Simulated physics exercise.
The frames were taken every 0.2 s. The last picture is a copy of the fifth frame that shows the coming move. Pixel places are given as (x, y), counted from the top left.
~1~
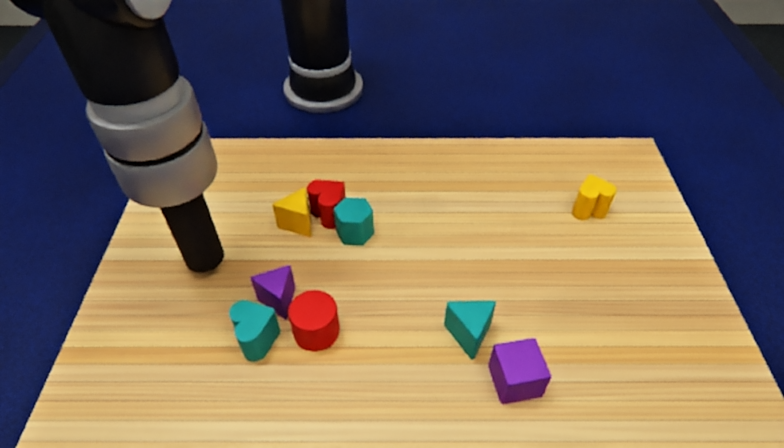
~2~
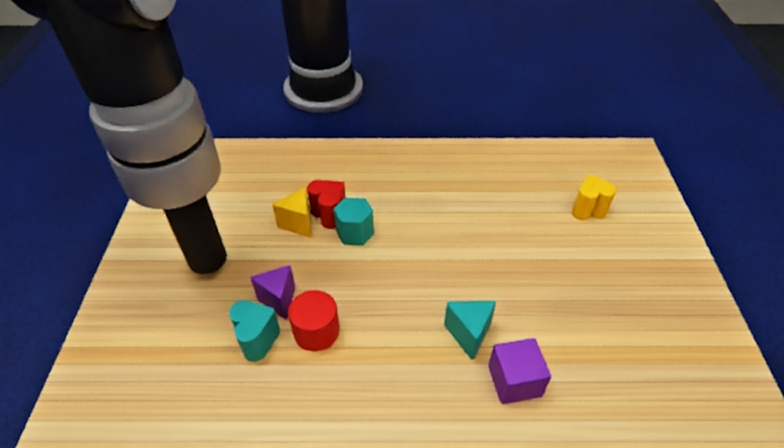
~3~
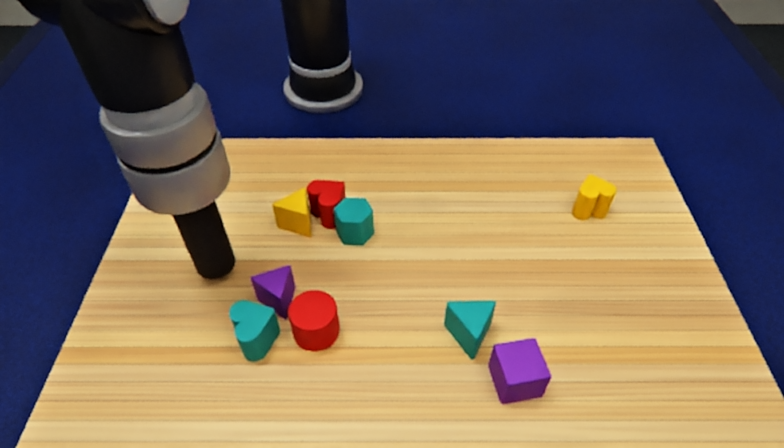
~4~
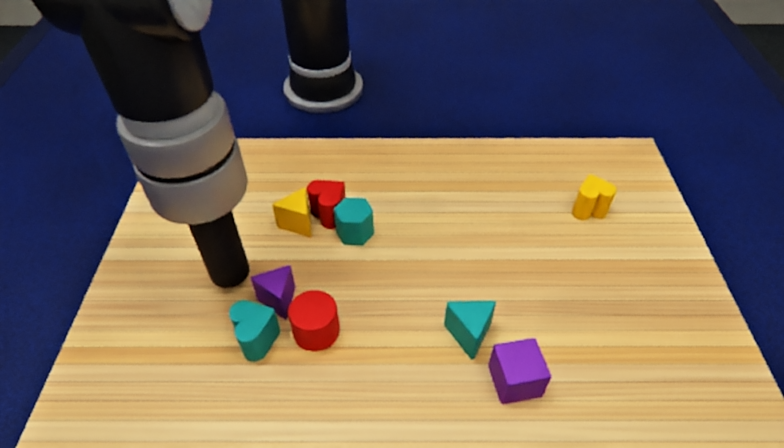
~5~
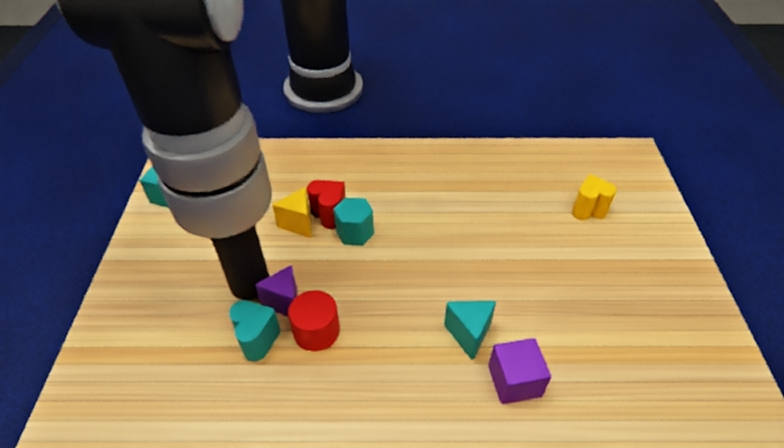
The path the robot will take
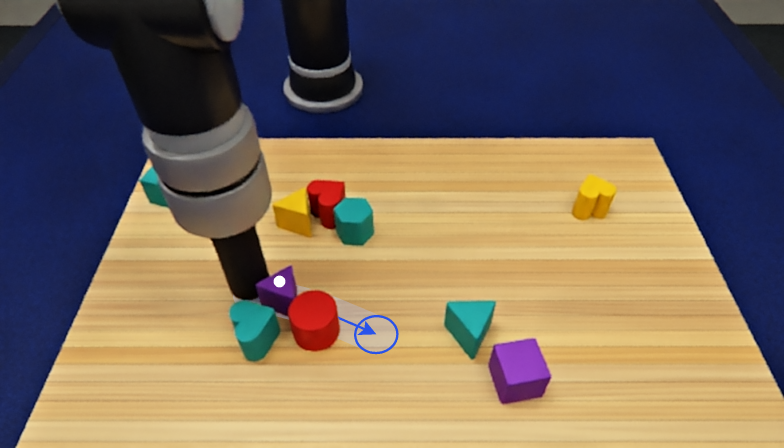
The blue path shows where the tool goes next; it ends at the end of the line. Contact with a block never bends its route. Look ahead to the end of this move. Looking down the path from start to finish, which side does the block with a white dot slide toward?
Picture yourself facing from the start of the path to its end: The block with a white dot moves off to your left.
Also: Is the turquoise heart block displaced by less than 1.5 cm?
Answer: Yes.
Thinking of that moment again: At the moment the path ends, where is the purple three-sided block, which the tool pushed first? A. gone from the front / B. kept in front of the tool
The correct letter is B.
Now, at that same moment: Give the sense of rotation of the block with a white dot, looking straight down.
Direction: Anticlockwise.
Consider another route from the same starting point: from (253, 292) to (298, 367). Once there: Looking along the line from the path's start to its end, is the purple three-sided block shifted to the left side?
Final answer: Yes.
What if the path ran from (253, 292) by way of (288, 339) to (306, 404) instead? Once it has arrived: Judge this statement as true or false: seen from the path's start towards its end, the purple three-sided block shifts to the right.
This is false.
Path on the board, from (253, 292) by way of (315, 309) to (376, 334); the dot is on the purple three-sided block.
On the path given first. One third of the way, tool (294, 295); purple three-sided block (324, 285), turned 45° anticlockwise; red circle (331, 316).
Two thirds of the way, tool (336, 309); purple three-sided block (370, 297), turned 30° anticlockwise; red circle (349, 333).
At the end, tool (376, 326); turquoise heart block in place; purple three-sided block (410, 305), turned 75° anticlockwise; red circle (366, 354).
